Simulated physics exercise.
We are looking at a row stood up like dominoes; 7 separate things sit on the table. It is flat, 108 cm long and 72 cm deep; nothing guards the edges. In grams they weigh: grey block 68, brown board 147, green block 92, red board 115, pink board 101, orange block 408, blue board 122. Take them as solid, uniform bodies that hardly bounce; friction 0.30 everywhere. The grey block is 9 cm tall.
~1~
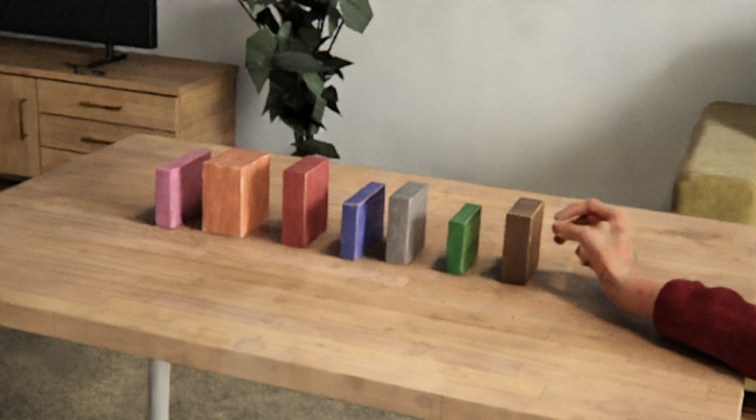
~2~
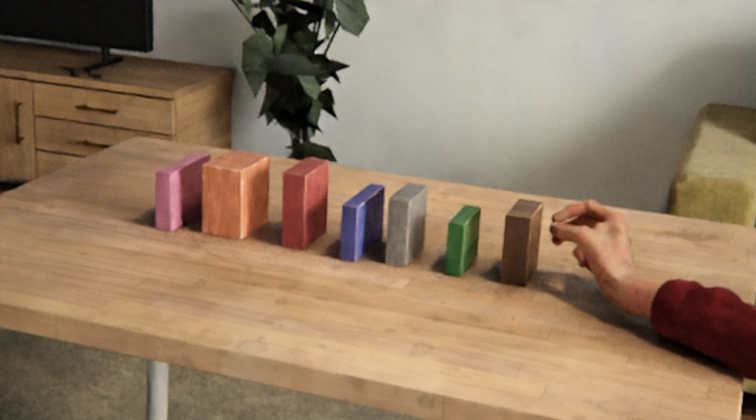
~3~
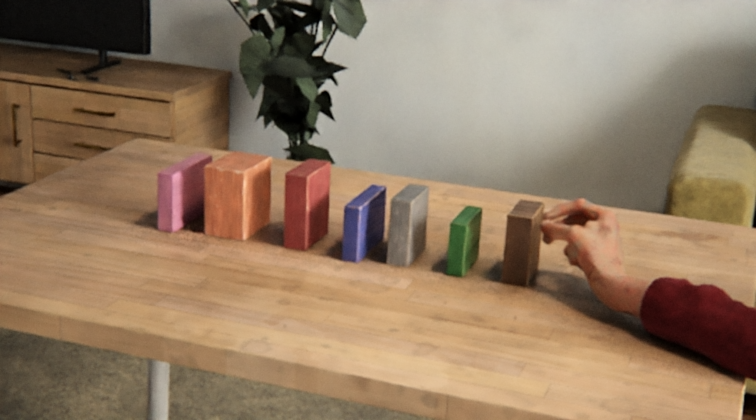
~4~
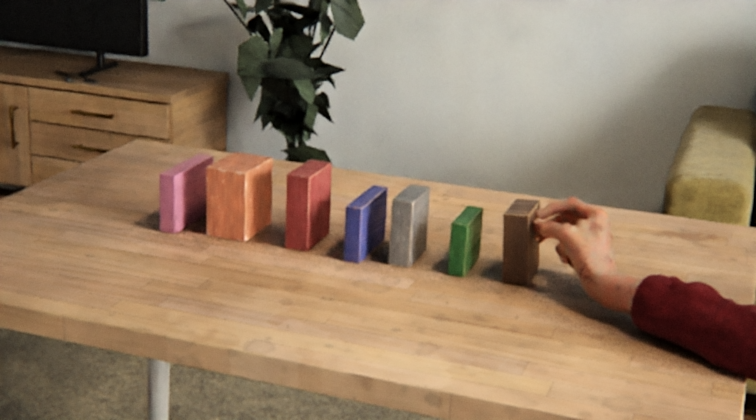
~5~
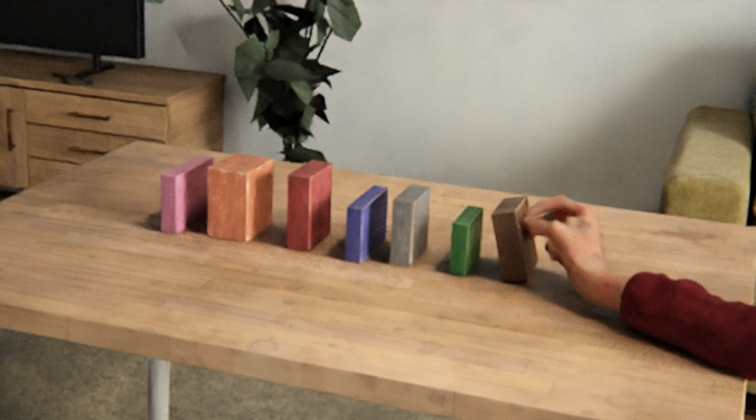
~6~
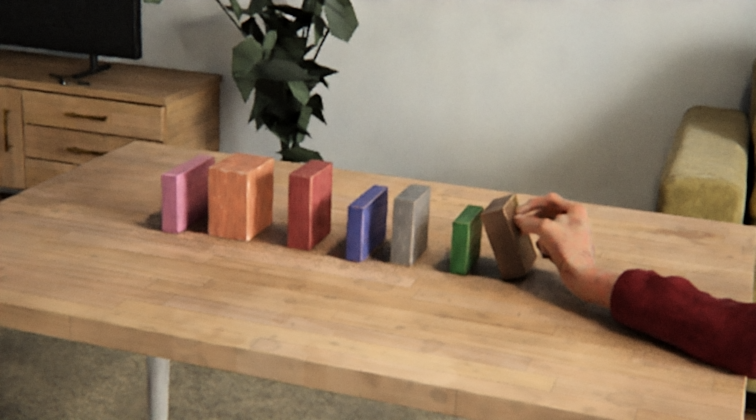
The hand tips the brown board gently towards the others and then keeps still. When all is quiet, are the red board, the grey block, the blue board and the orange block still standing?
The red board is still upright, the grey block is still upright, the blue board is still upright, the orange block is still upright.
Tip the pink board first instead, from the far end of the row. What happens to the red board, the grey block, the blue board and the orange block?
The red board stays upright; the grey block is still upright; the blue board keeps standing; the orange block keeps standing.
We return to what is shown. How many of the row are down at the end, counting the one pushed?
2 of them.
Then, 0.20 s on from there, brown board 43° over; green block 14° off upright.
Then, 0.30 s on from there, brown board 64° over; green block 49° off upright.
Then, 0.40 s on from there, brown board 74° over; grey block moved 3 cm near (393, 222); green block on its side.
In the end, toppled on the table, green block; the other 4 under 5 cm from the start. At the end, from the last picture's camera, red board near (310, 204), grey block near (391, 221).
